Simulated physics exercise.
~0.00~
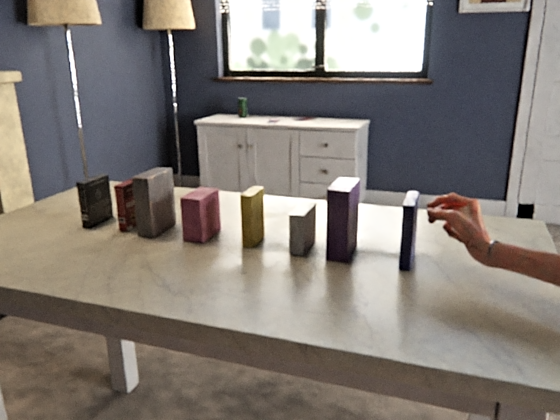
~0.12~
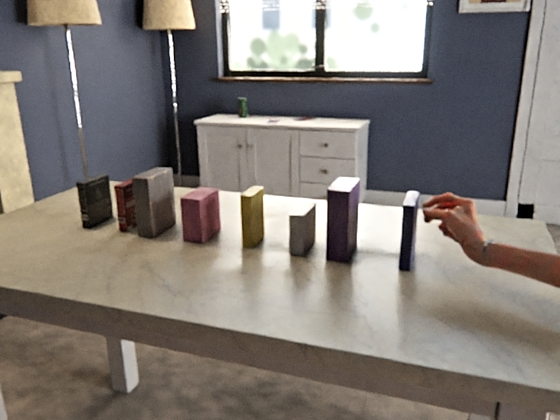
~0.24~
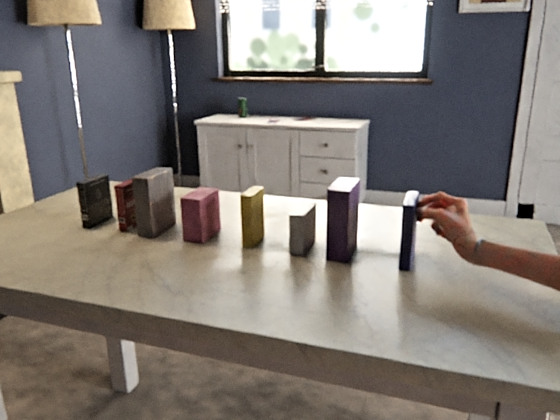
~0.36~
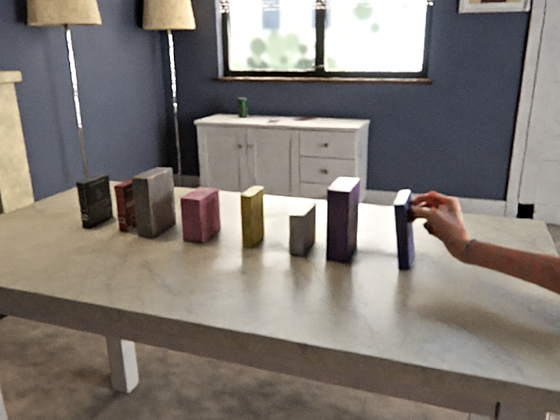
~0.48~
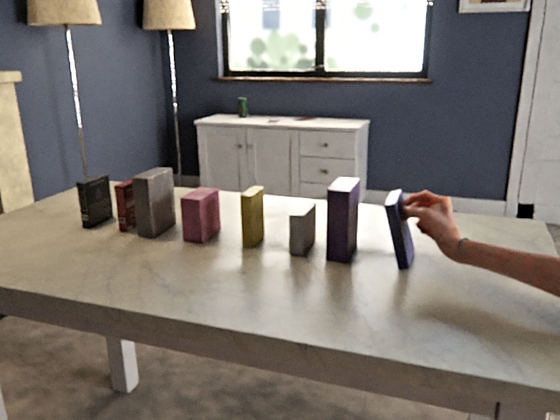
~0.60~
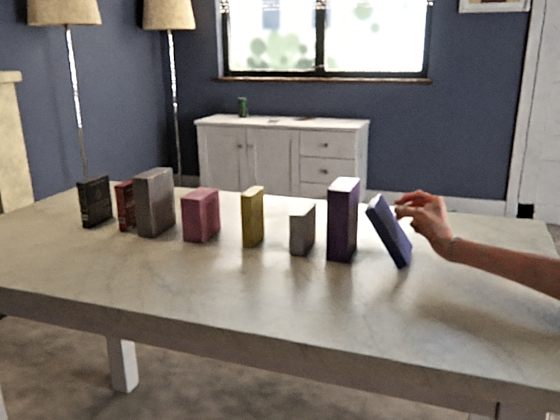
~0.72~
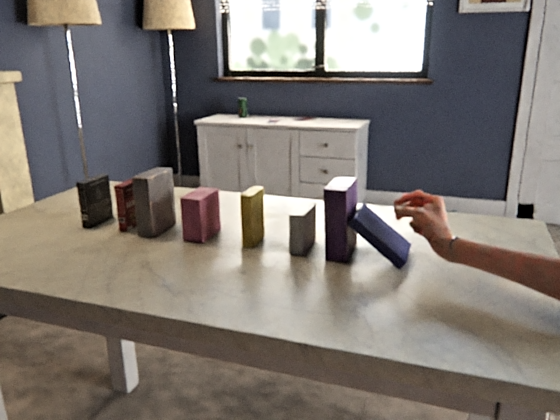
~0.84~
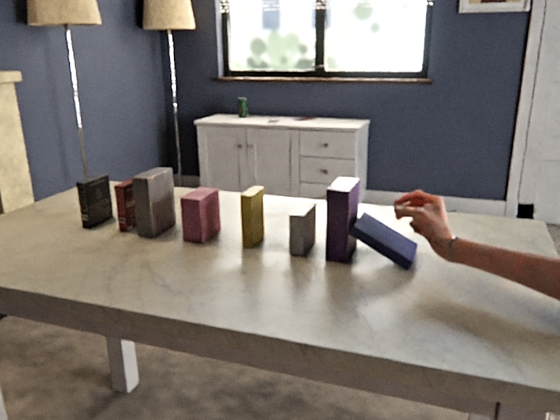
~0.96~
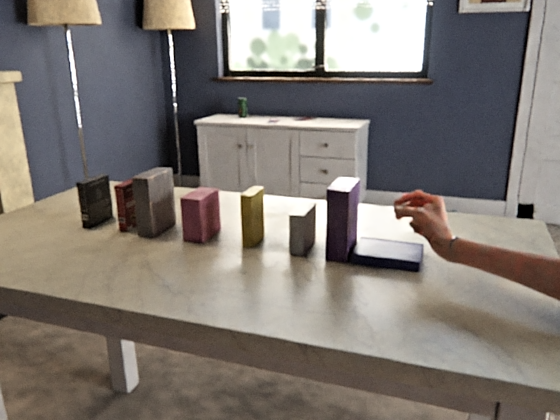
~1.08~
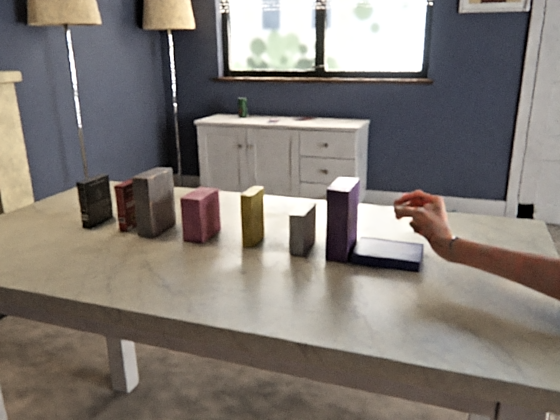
A slim blue block stands at the right end of a spaced row on a pale marble table, seen from a fixed, slightly raised view in a room with lamps, a white cabinet and a window. To its left are purple, white, yellow, pink and grey pieces, then a red packet and a black one. A hand reaches in from the right and pushes the blue block's top leftward. It tips, meets the tall purple block, then slides down it and drops flat. The purple block and the rest stay standing while the hand hovers above.
